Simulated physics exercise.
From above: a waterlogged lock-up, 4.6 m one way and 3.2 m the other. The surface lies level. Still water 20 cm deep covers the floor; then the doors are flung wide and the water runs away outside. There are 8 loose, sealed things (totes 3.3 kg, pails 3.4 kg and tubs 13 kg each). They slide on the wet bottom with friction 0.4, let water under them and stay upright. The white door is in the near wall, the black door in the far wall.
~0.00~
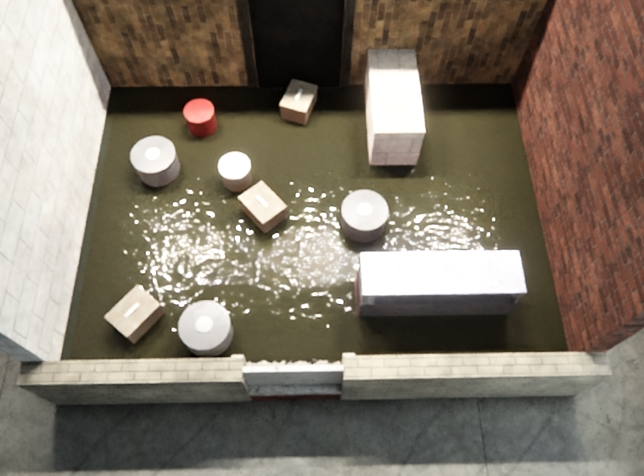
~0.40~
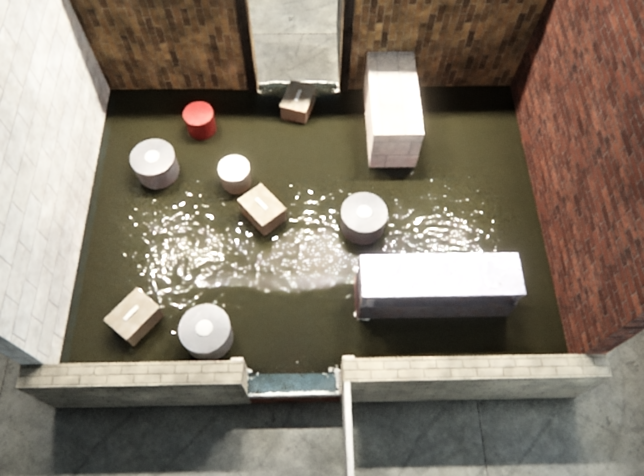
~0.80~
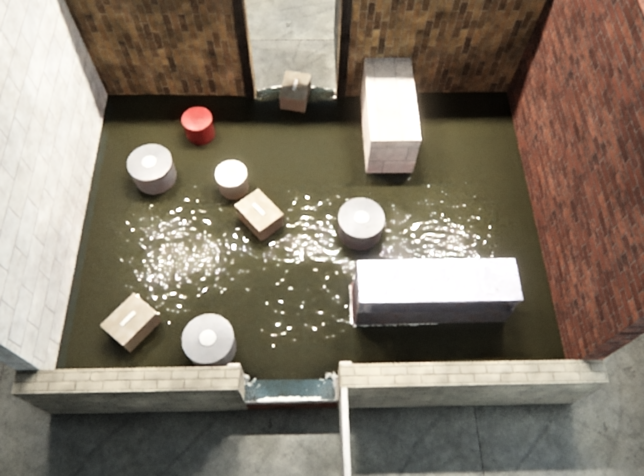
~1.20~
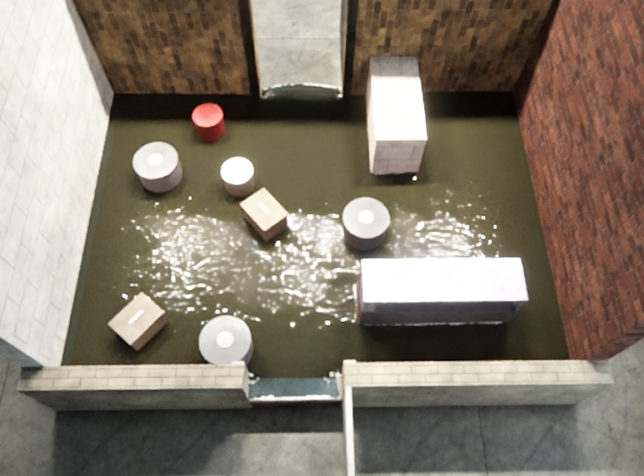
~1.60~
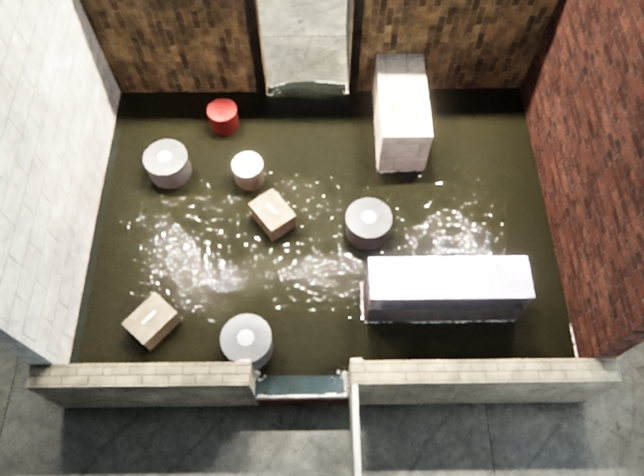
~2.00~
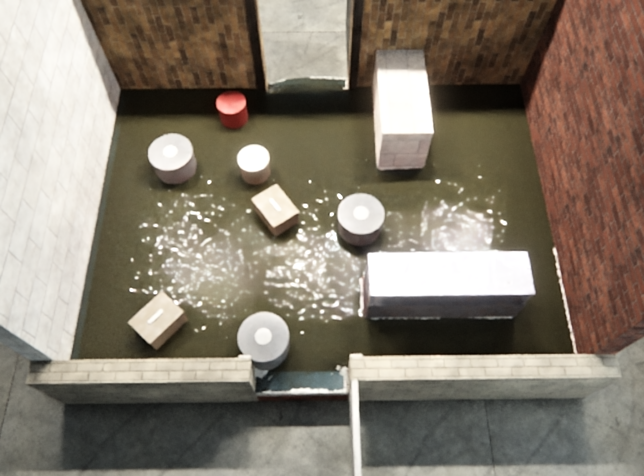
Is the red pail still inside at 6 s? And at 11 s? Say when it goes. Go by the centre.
It leaves before the first time.
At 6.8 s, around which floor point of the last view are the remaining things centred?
At about (251, 194).
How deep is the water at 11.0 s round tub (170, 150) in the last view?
Roughly 9 cm.
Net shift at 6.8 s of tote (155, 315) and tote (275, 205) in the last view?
In that order: 60 cm, 50 cm.
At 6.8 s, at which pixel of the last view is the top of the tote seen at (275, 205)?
At about (247, 175).
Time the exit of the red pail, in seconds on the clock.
At about 4.0 s.
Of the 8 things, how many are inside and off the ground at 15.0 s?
0 of them.
After 3.0 s the red pail is near (263, 93), 0.6 m from its start, afloat; 2 of 8 are out; 6 afloat.
After 6.8 s the red pail has gone out (at 3.8 s); 3 of 8 are out; 5 afloat.
After 11.0 s the red pail has gone out (at 3.8 s); 5 of 8 are out; 3 afloat.
After 15.0 s the red pail has gone out (at 3.8 s); 6 of 8 are out; 0 afloat.
